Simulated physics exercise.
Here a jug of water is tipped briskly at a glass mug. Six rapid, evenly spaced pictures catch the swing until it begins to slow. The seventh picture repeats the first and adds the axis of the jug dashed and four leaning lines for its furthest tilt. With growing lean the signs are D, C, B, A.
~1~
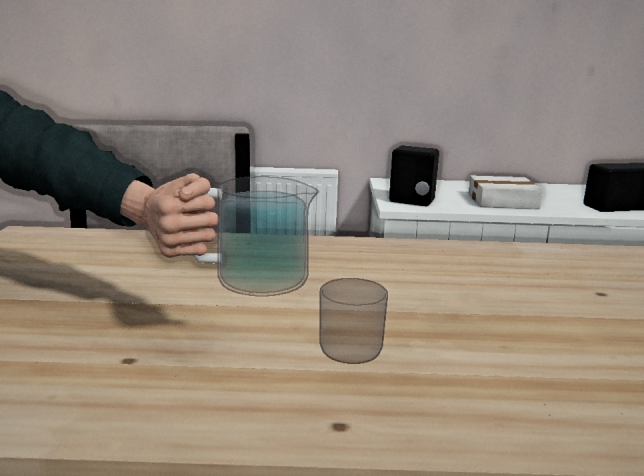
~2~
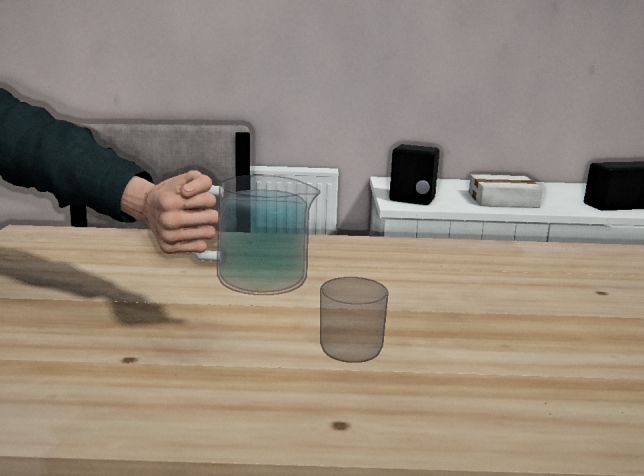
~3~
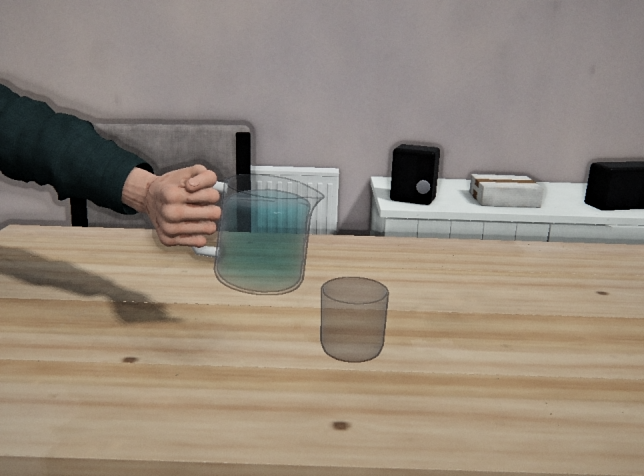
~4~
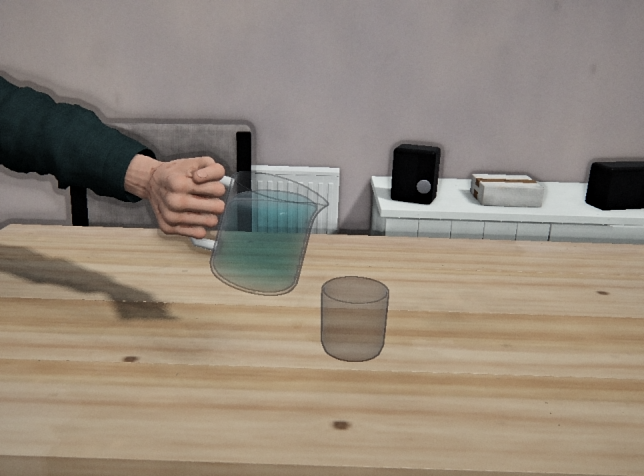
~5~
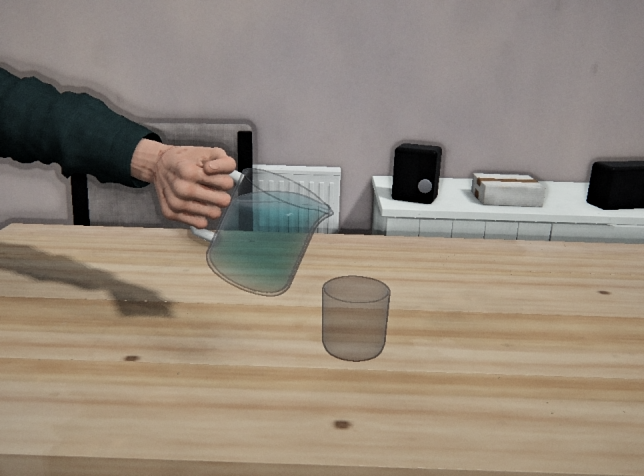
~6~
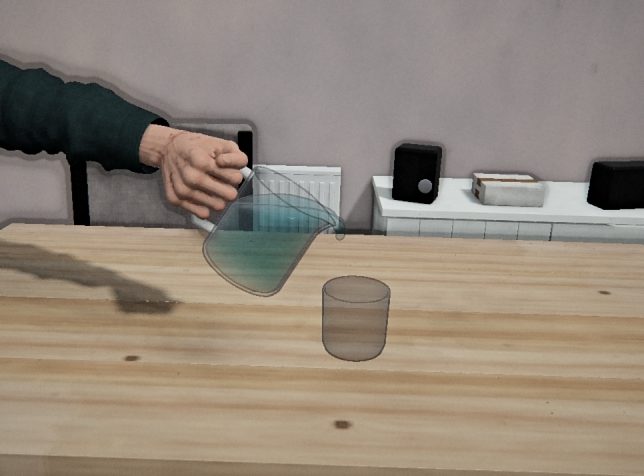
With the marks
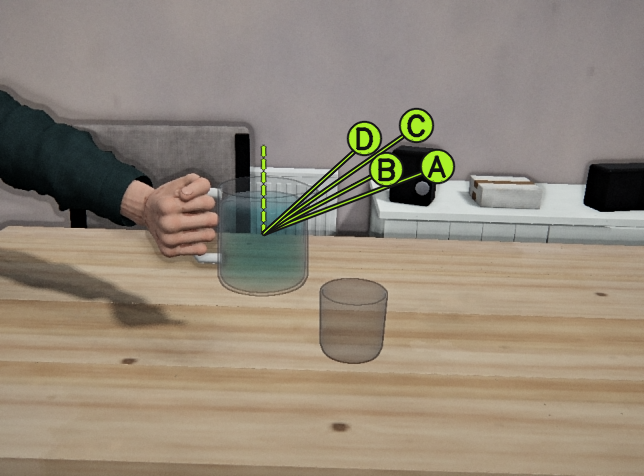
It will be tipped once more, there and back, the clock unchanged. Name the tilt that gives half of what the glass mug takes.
D beats the others.
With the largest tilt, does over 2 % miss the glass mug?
Yes.
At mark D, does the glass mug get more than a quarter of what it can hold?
Yes, it does.
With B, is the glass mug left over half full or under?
Over half.
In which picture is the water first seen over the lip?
Picture 6.
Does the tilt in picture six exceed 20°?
Yes, it does.
On the marked copy, A at (422, 173); B at (371, 176); C at (403, 135); D at (353, 152).
With A, the glass mug ends with about 80 % of what it can hold; 16 % of the water is spilt.
With B, the glass mug ends with about 80 % of what it can hold; 5 % of the water is spilt.
With C, the glass mug ends with about 68 % of what it can hold.
With D, the glass mug ends with about 48 % of what it can hold.
